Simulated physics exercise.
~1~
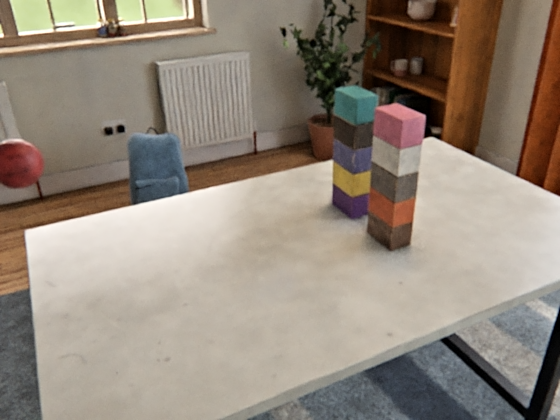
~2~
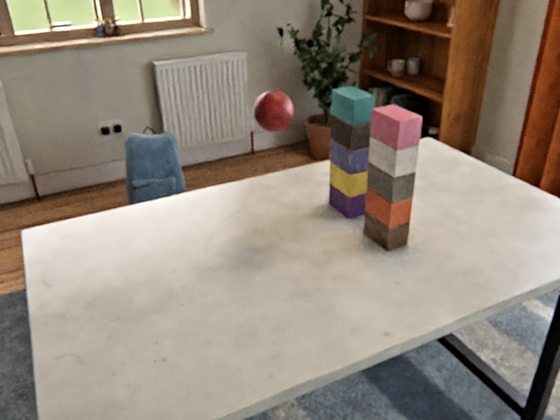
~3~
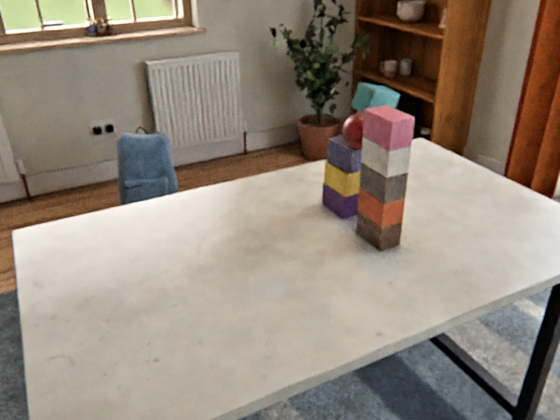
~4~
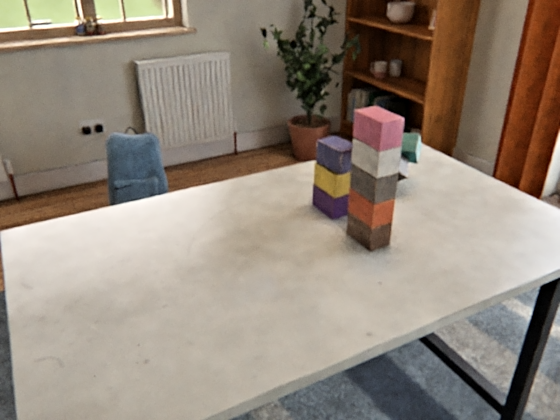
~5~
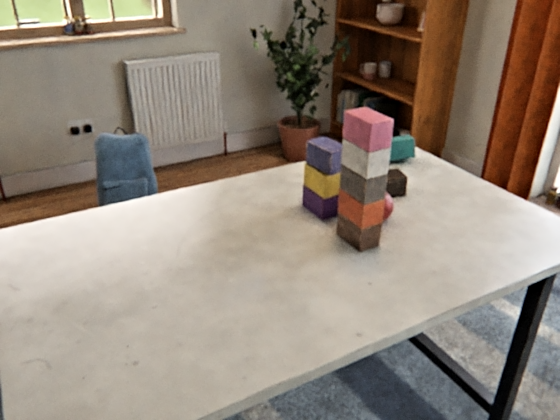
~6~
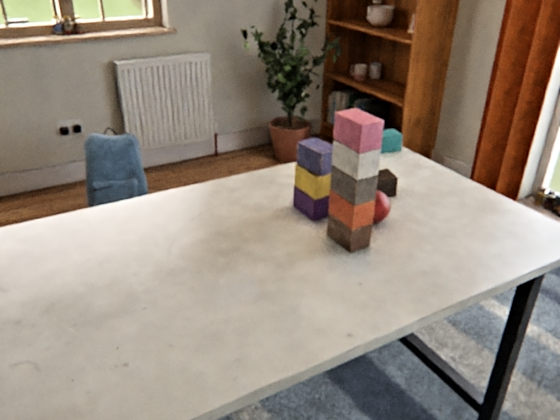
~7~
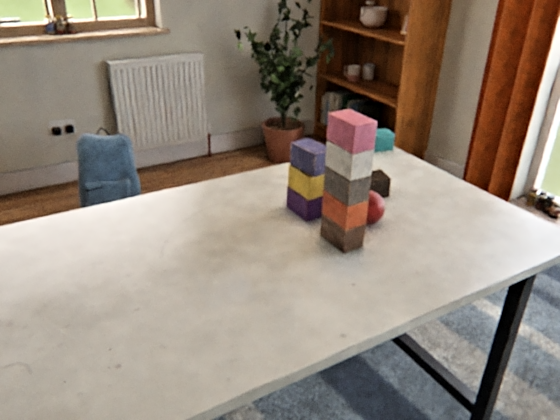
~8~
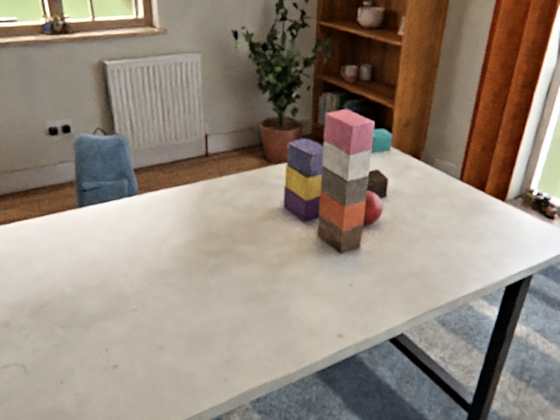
A red ball flew in from the left and hit the rear of two block stacks on a table, knocking off its turquoise and black top blocks, which ended up behind the front stack near the ball, while the pink-topped stack stayed standing.
